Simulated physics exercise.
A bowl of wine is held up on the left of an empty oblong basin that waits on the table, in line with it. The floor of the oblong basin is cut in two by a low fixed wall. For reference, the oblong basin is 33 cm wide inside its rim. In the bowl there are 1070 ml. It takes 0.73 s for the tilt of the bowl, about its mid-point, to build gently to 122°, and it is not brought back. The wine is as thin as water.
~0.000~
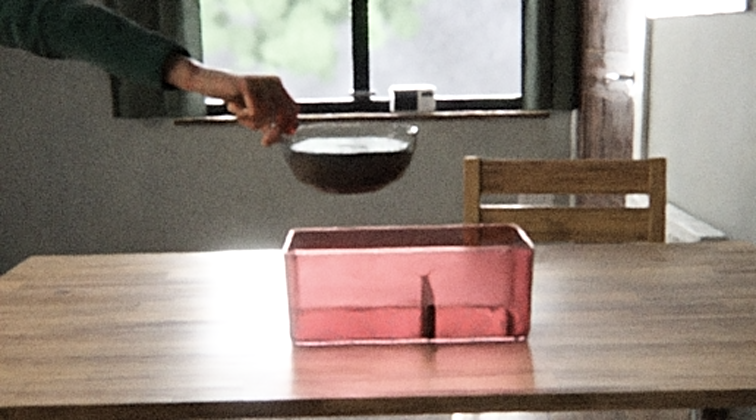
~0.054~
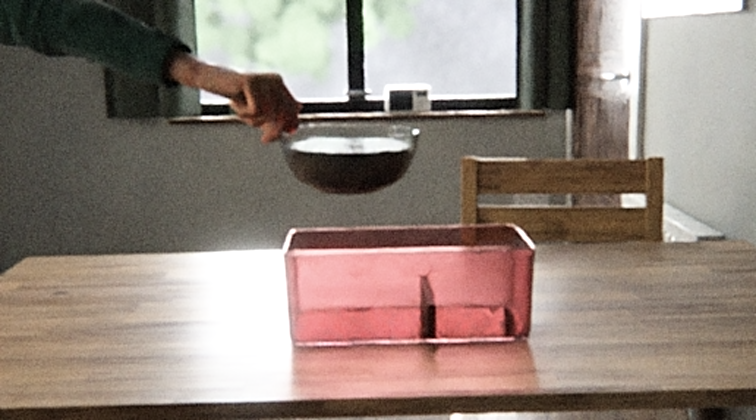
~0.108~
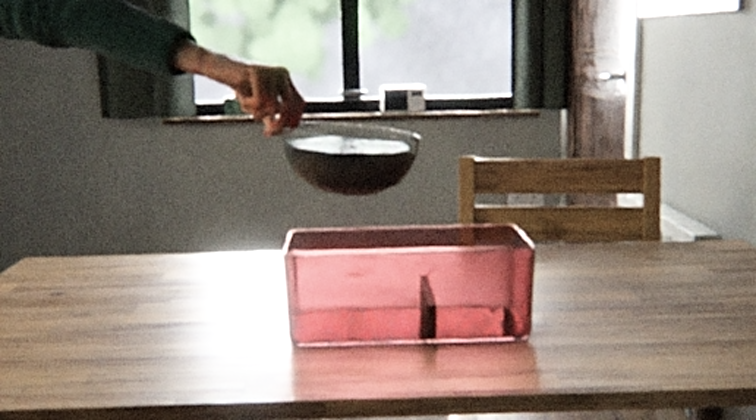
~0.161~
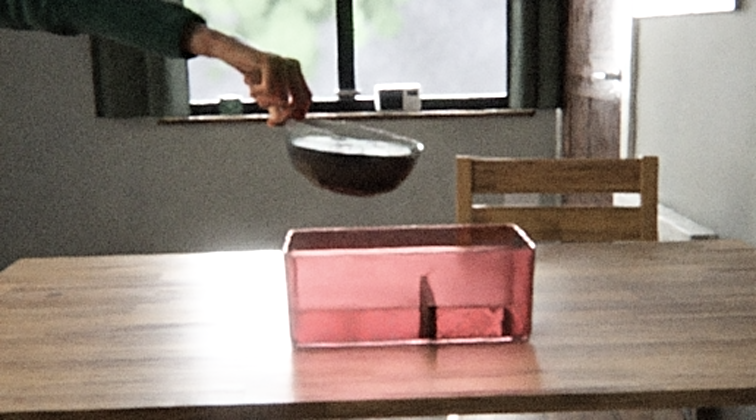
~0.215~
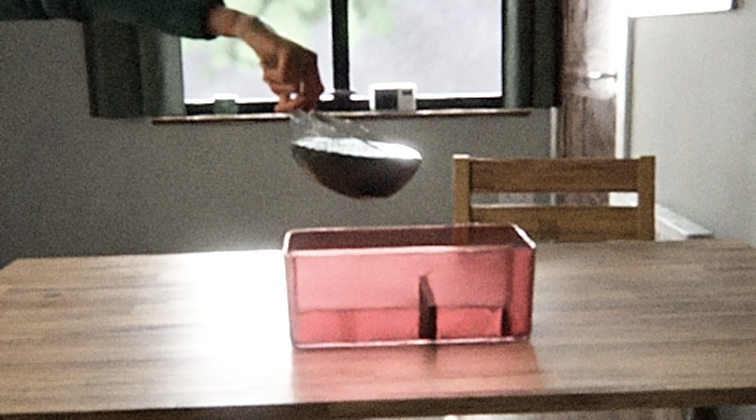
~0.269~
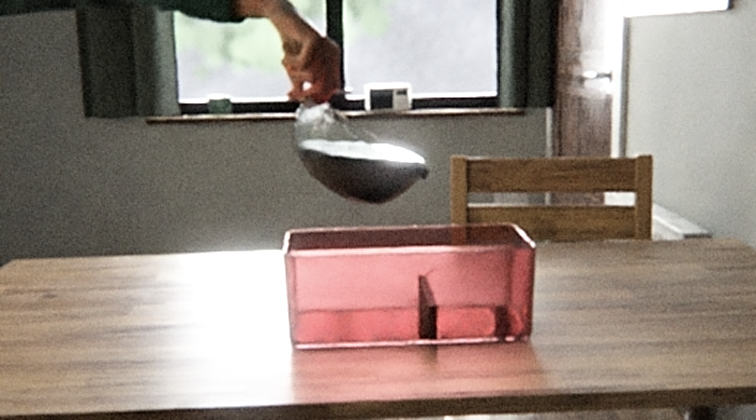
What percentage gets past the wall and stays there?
About 51 per cent.
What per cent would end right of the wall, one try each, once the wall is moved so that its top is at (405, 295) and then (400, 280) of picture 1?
65 in a hundred, followed by 80 in a hundred.
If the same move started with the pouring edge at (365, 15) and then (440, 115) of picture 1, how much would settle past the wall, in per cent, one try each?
It comes to 35 per cent, and then 65 per cent.
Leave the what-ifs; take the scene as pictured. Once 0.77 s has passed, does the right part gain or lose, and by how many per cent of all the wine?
The amount climbs by around 4.
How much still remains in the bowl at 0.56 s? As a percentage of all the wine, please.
Close to 5 percent of the liquid remains at that time.
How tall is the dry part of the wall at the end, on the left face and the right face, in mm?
Left side: Around 32 mm. Right side: Around 22 mm.
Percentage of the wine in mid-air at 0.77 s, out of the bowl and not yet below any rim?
Roughly 20 per cent.
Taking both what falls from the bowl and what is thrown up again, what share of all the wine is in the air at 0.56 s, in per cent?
12 per cent.
After 0.56 s the tilt is 106° and 5 per cent is still to pour, 21 is left of the wall and 62 right of it.
After 0.77 s the tilt is 122° and 0 per cent is still to pour, 33 is left of the wall and 46 right of it.
After 0.99 s the tilt is 122° and 0 per cent is still to pour, 40 is left of the wall and 56 right of it.
After 1.23 s the tilt is 122° and 0 per cent is still to pour, 45 is left of the wall and 51 right of it.
In the end 46 per cent lies left of the wall, 51 right of it and 4 outside.
